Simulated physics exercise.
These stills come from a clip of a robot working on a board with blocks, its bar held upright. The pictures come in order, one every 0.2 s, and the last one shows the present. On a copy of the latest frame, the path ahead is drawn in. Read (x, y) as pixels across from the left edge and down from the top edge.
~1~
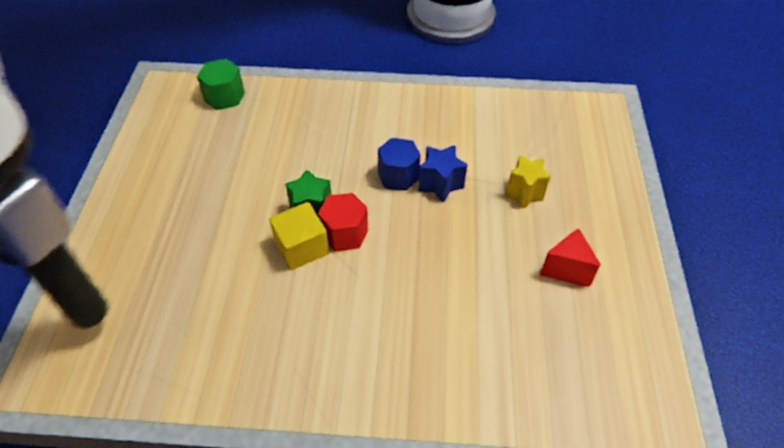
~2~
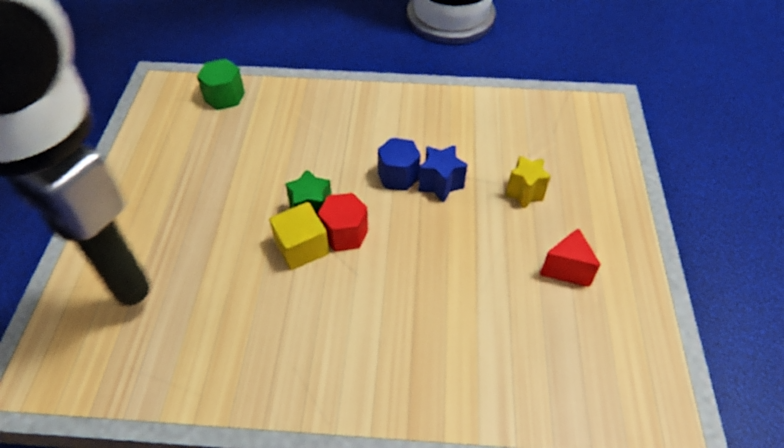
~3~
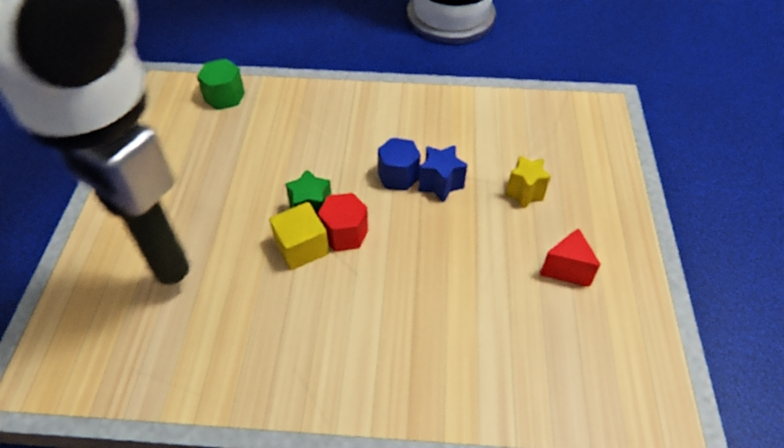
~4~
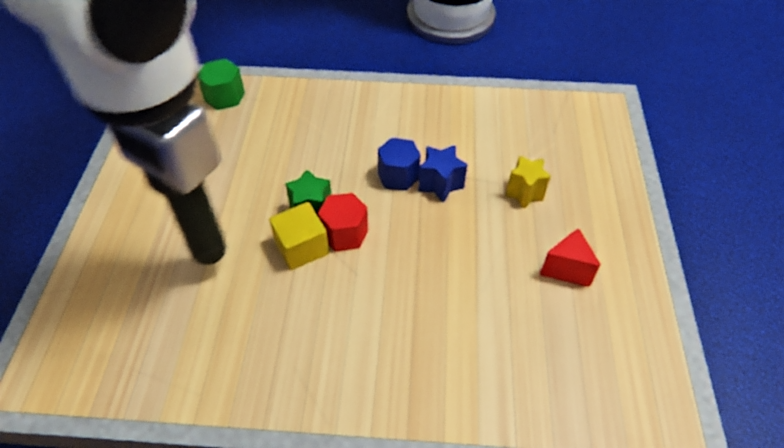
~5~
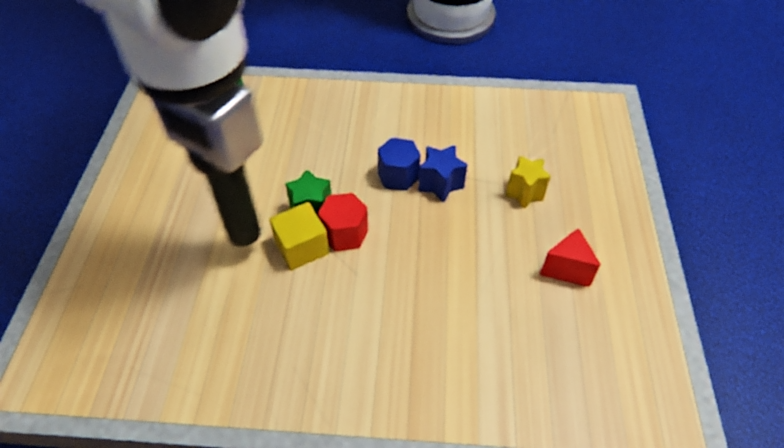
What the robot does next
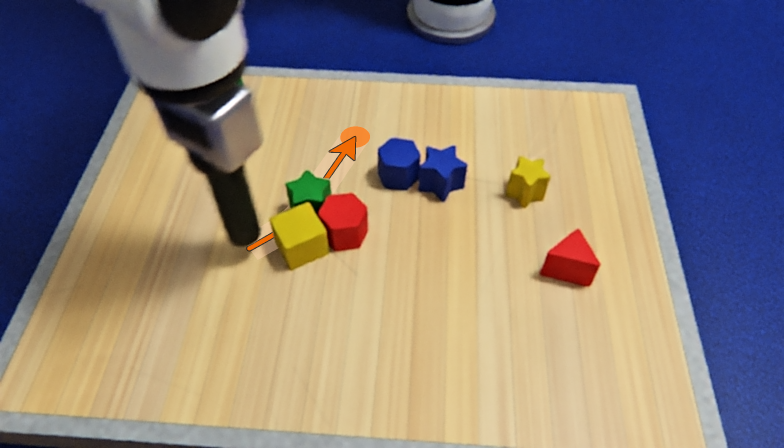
Robot arm with a dark bar moving right across a wooden board toward a yellow block, while the colored blocks stay still.
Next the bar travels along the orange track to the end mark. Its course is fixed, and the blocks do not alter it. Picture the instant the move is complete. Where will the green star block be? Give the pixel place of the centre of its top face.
It sits at (376, 129).
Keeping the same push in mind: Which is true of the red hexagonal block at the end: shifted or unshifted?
Shifted.
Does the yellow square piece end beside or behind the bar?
The answer is yes.
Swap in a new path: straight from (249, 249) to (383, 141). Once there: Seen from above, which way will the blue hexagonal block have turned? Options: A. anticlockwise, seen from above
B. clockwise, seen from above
My pick is B.
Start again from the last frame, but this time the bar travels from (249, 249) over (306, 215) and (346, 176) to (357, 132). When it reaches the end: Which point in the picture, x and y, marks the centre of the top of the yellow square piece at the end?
Top centre: (323, 218).
The line goes from (249, 249) via (315, 194), ending at (355, 137).
The first path, step by step. One third of the way, bar (297, 198); yellow square piece (318, 219), turned 55° clockwise; green star block (324, 175), turned 15° anticlockwise; red hexagonal block (370, 212), turned 25° anticlockwise.
Two thirds of the way, bar (328, 157); yellow square piece (318, 218), turned 55° clockwise; green star block (359, 146), turned 15° clockwise; red hexagonal block (370, 212), turned 25° anticlockwise.
At the end, bar (354, 121); yellow square piece (318, 218), turned 55° clockwise; green star block (376, 129), turned 60° clockwise; red hexagonal block (370, 212), turned 25° anticlockwise; blue hexagonal block (403, 152); blue star block unmoved.
